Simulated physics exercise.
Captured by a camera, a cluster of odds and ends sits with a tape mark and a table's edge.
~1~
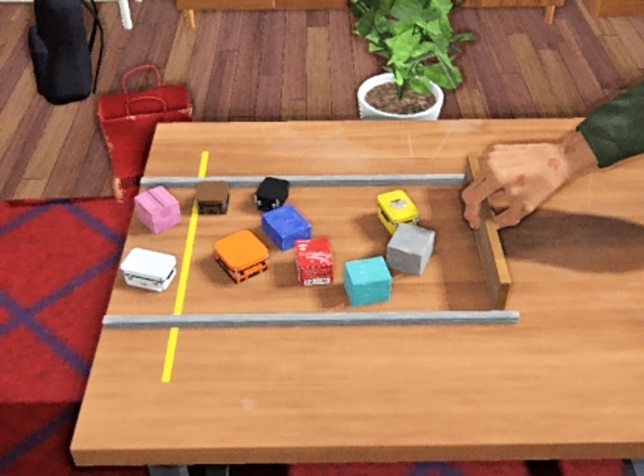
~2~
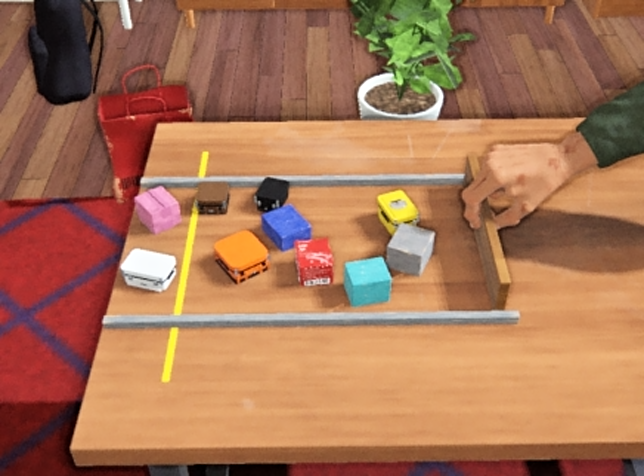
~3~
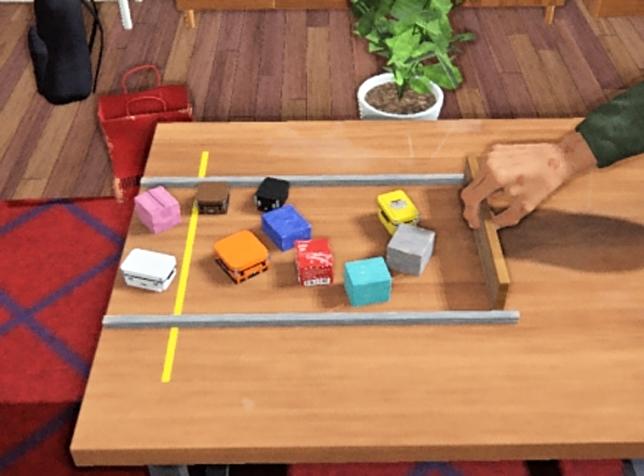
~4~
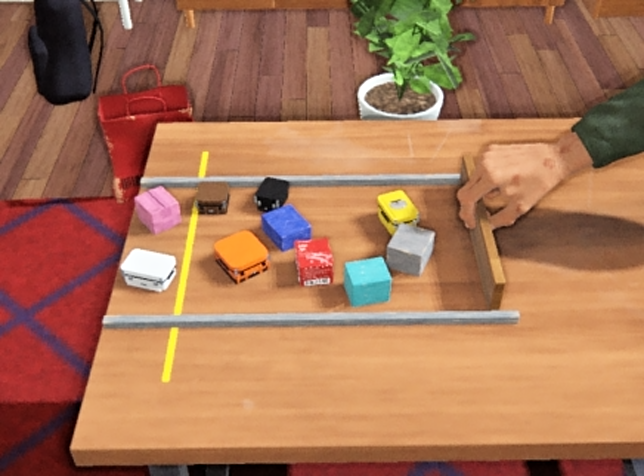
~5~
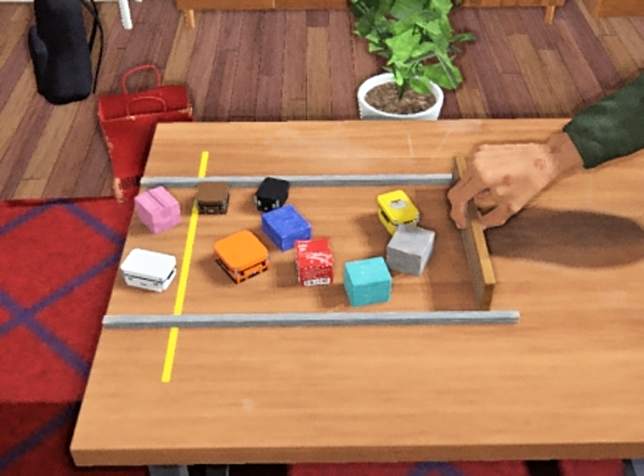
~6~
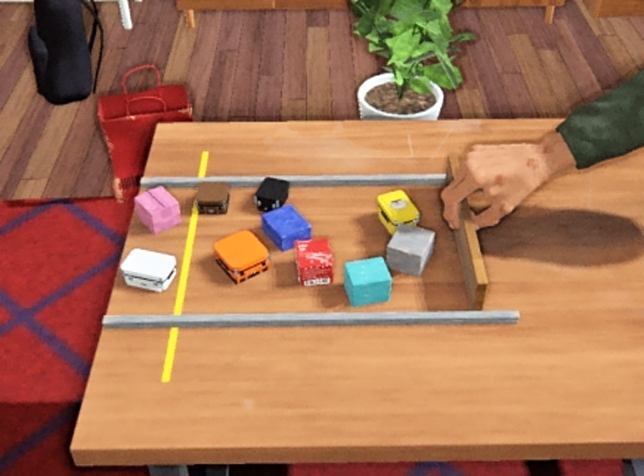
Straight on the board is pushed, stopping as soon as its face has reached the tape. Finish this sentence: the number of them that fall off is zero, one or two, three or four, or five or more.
The number of them that fall off is three or four.
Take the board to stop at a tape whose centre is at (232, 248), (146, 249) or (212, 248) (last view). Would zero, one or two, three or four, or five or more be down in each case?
Taking the three places in turn, it would be 1 or 2; 5 or more; one or two.
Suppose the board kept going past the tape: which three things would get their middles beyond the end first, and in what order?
The white case goes first, followed by the orange case and then the pink box.
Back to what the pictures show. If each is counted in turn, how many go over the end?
Taken together, the number is 3.
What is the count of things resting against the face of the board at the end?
4 of them.
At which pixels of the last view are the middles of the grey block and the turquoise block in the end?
The first near (166, 257), the second near (160, 283).
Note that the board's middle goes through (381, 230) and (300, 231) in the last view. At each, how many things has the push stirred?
Up to then 3, and up to the other point 7.
Soon after, none off yet; pink box at rest near (158, 210); white case at rest near (150, 271); brown case at rest near (213, 199).
At rest, the number that fall off is three or four; fallen, orange case, white case and pink box.
